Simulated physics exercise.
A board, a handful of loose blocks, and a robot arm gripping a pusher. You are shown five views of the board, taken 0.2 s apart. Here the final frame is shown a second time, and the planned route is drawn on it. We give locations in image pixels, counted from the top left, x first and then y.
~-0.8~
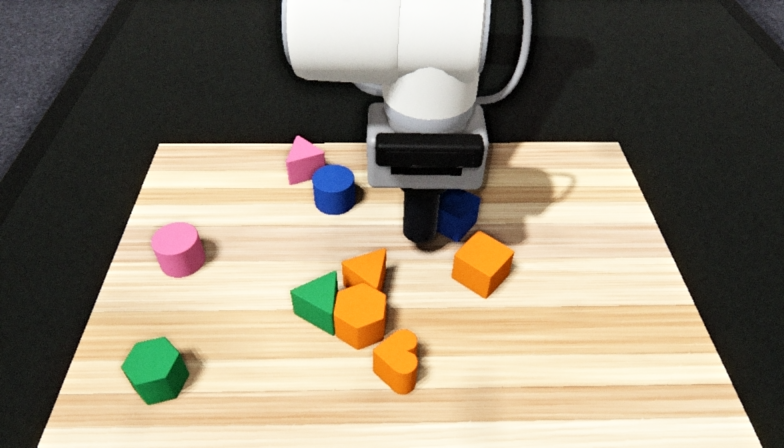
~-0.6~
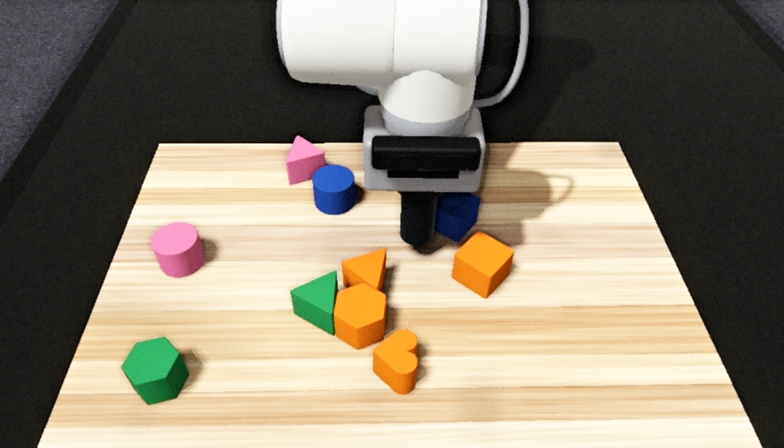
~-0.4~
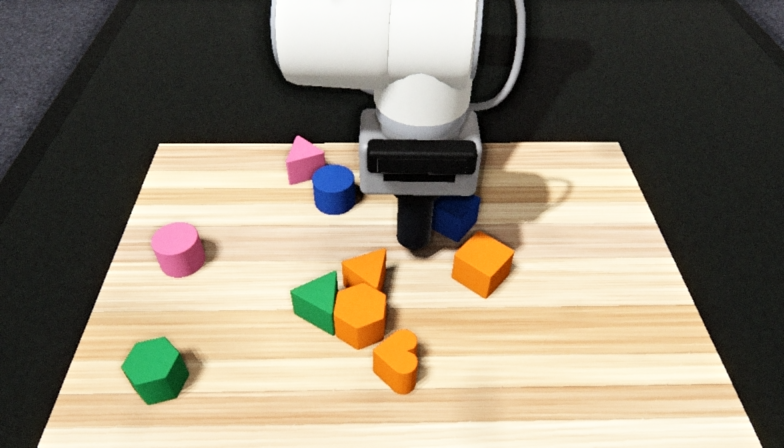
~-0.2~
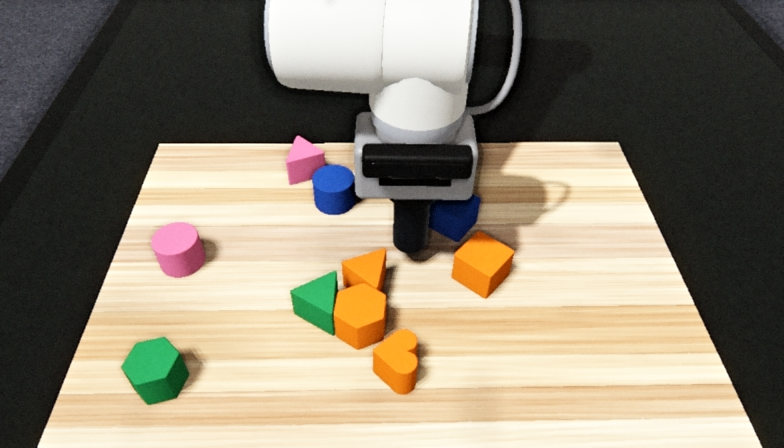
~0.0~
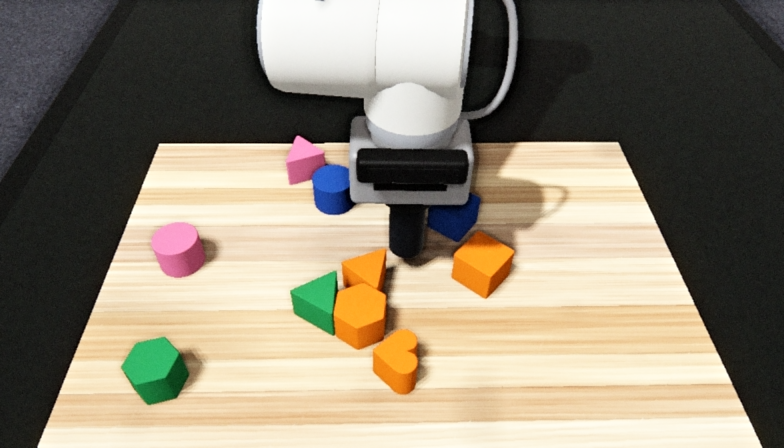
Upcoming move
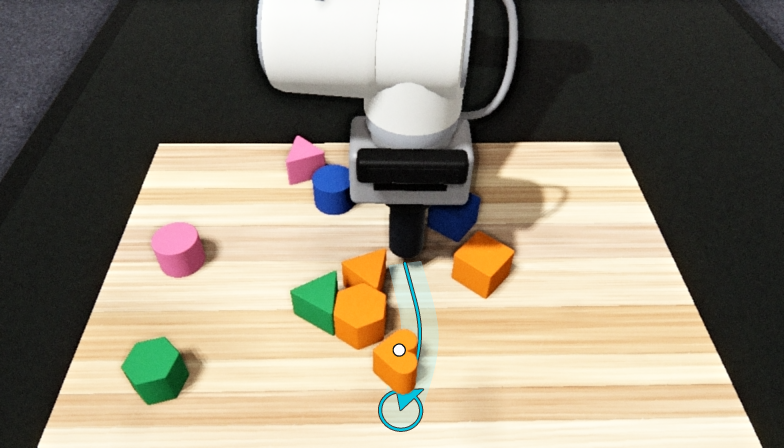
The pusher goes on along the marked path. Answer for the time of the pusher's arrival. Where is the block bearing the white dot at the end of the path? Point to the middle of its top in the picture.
The centre of its top will be at (356, 407).
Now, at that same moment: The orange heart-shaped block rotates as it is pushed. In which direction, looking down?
Clockwise, from overhead.
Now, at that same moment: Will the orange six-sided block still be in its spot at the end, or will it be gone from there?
It keeps its position.
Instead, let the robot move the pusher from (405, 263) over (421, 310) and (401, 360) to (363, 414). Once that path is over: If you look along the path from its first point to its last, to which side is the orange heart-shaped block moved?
It shifts rightward.
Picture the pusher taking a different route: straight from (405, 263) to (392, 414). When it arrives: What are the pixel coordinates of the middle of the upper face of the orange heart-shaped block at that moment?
Around (384, 438).
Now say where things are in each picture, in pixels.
Tip of the pusher at (419, 231), middles of tops, orange six-sided block at (360, 304), orange triangle at (368, 265), orange heart-shaped block at (399, 350), in the first picture.
Pusher at (416, 234), nothing pushed, in the second picture.
Pusher at (413, 237), nothing pushed, in the third picture.
Pusher at (410, 241), nothing pushed, in the fourth picture.
Pusher at (406, 246), orange six-sided block at (360, 304), orange triangle at (368, 265), orange heart-shaped block at (399, 350), in the fifth picture.
The line goes from (405, 263) over (420, 330) to (401, 410); the dot is on the orange heart-shaped block.
On the path given first. One third of the way, pusher at (418, 290); nothing pushed yet.
Two thirds of the way, pusher at (419, 339); orange heart-shaped block at (391, 366), turned 10° clockwise.
At the end, pusher at (401, 394); orange six-sided block unmoved; orange triangle unmoved; orange heart-shaped block at (356, 407), turned 65° clockwise.
